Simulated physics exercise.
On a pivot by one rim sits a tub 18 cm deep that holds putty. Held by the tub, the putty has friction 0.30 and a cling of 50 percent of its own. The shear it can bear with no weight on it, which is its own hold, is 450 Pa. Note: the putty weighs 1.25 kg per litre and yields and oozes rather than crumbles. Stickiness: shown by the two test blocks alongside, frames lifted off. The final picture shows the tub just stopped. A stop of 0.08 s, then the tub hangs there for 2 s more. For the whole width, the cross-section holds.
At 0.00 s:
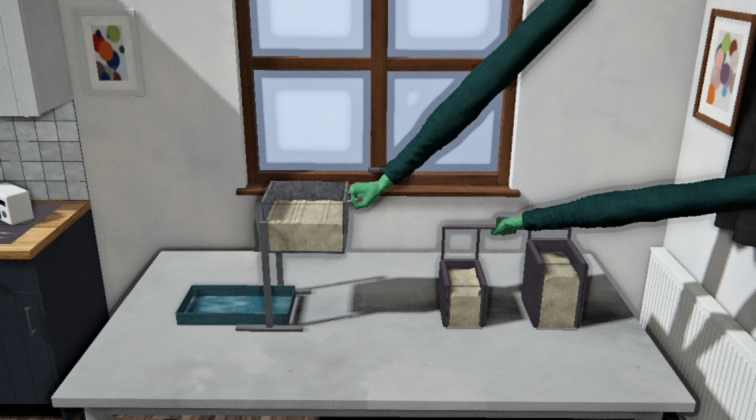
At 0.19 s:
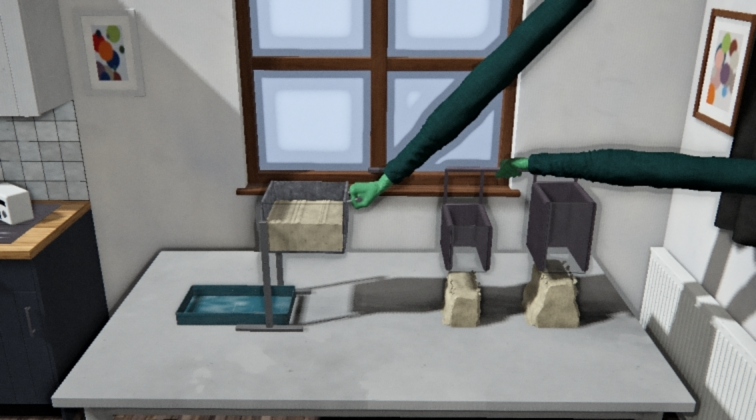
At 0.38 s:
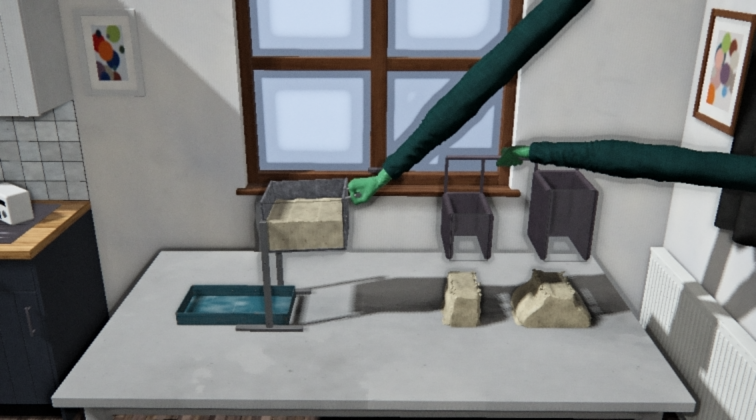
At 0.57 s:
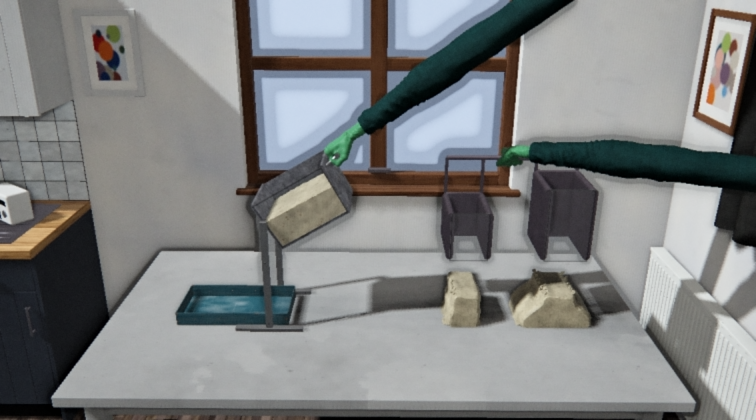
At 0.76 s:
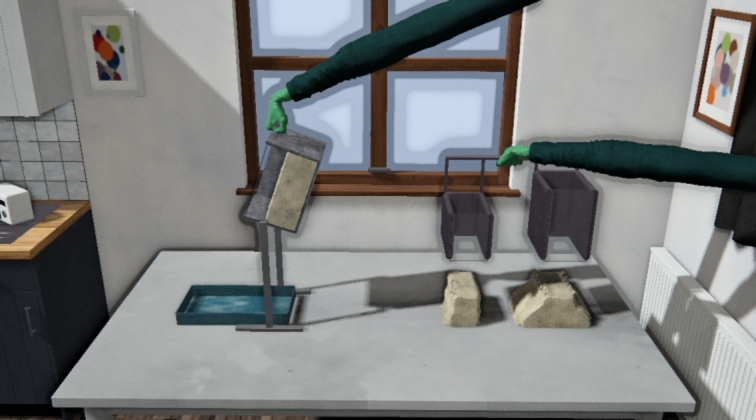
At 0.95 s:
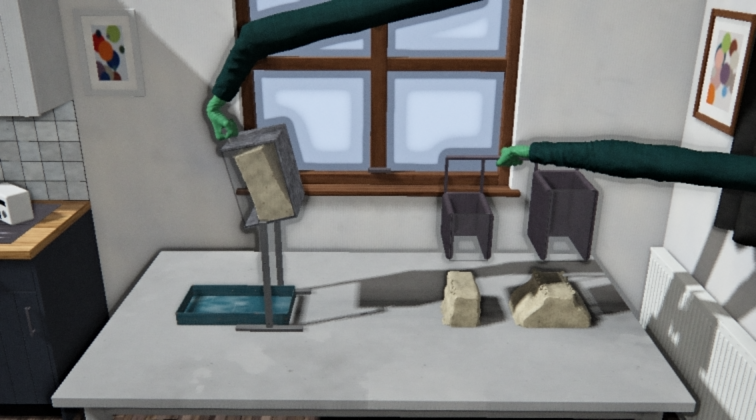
A green hand in a dark sleeve tipped a tub of pale putty up and over to the left above a blue tray, after another hand lifted two open holders off blocks that slumped slightly.
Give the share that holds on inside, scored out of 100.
About 0 per cent.
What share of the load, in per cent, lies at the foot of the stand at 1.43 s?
I reckon around 65 % of it.
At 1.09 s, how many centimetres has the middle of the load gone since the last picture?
Displacement noted: Approx. 11 cm... about that.
After 1.09 s, the tub is at 103 degrees and holds 58 %.
After 1.26 s, the tub is at 103 degrees and holds 28 %.
After 1.43 s, the tub is at 103 degrees and holds 16 %.
After 1.60 s, the tub is at 103 degrees and holds 0 %.
After 2.95 s, the tub is at 103 degrees and holds 0 %.
